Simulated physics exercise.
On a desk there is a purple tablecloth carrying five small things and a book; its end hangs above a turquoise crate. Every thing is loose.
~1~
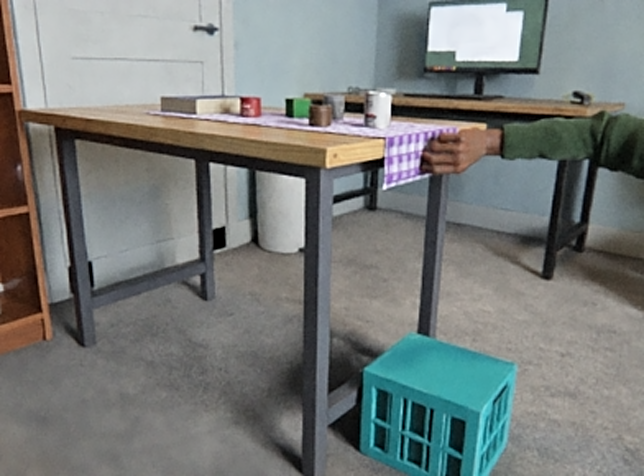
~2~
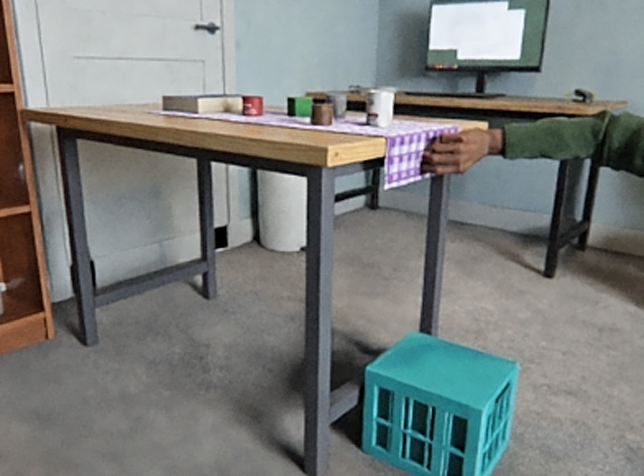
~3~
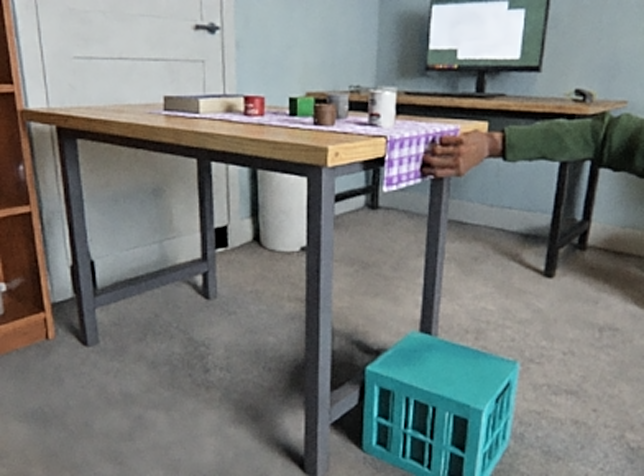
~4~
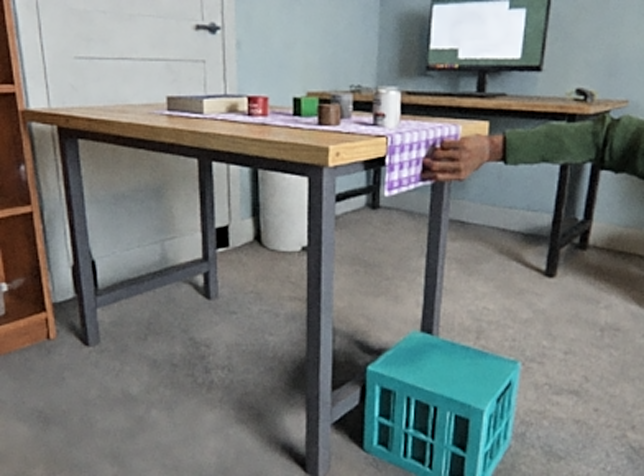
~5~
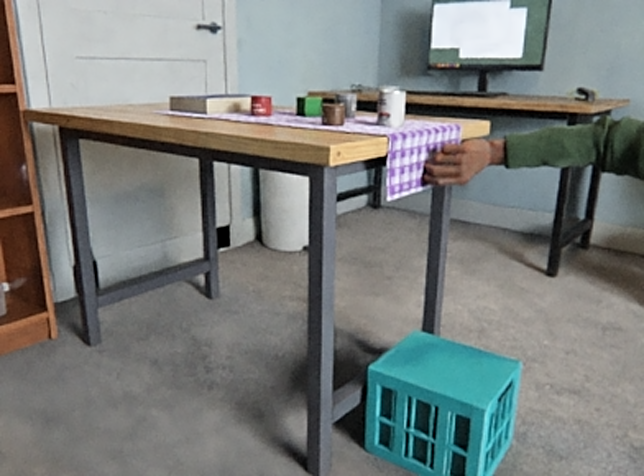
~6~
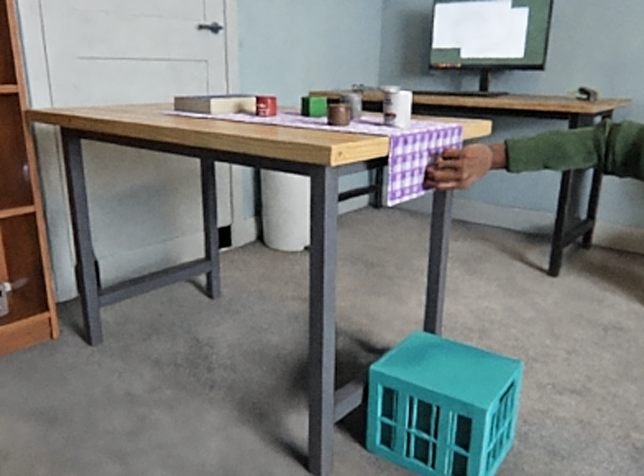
A hand slowly pulling a purple checked cloth down over a table's edge, the small containers on it shifting slightly right.
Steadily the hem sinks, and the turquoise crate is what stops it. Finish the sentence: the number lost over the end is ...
The number lost over the end is four.
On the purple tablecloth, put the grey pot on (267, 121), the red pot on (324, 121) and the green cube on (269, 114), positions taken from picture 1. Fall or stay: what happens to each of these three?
The grey pot would end up off, the red pot would end up off, the green cube would stay in place.
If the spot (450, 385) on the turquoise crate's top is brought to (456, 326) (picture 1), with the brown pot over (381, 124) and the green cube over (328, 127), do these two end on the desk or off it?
The brown pot? Lost. The green cube? Lost.
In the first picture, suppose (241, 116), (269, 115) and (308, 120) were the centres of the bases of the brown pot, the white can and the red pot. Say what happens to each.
The brown pot stays put, the white can stays put, and the red pot topples down.
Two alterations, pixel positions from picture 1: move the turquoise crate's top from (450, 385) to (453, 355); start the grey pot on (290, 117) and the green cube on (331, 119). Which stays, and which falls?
The grey pot holds on; the green cube comes down.
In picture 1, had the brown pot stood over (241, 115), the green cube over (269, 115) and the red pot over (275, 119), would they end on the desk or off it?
The brown pot stays put; the green cube stays put; and the red pot topples down.
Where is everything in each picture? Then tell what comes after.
Hem (383, 189); white can (378, 93); brown pot (320, 106); grey pot (334, 96); green cube (298, 98); red pot (250, 98); top of the crate (450, 385), in the first frame.
Hem (385, 189); white can (380, 91), in the second frame.
Hem (383, 192); brown pot (325, 105), in the third frame.
Hem (385, 196); grey pot (342, 94); top of the crate (453, 383), in the fourth frame.
Hem (387, 201); green cube (309, 97), in the fifth frame.
Hem (388, 206); white can (398, 91); brown pot (339, 105); grey pot (351, 94); green cube (314, 97); red pot (266, 97), in the sixth frame.
Soon after, hem near (424, 271); white can and brown pot gone.
Then, hem on the crate; white can, brown pot, grey pot and green cube gone.
At rest, hem on the crate; white can, brown pot, grey pot and green cube gone. The answer is four.
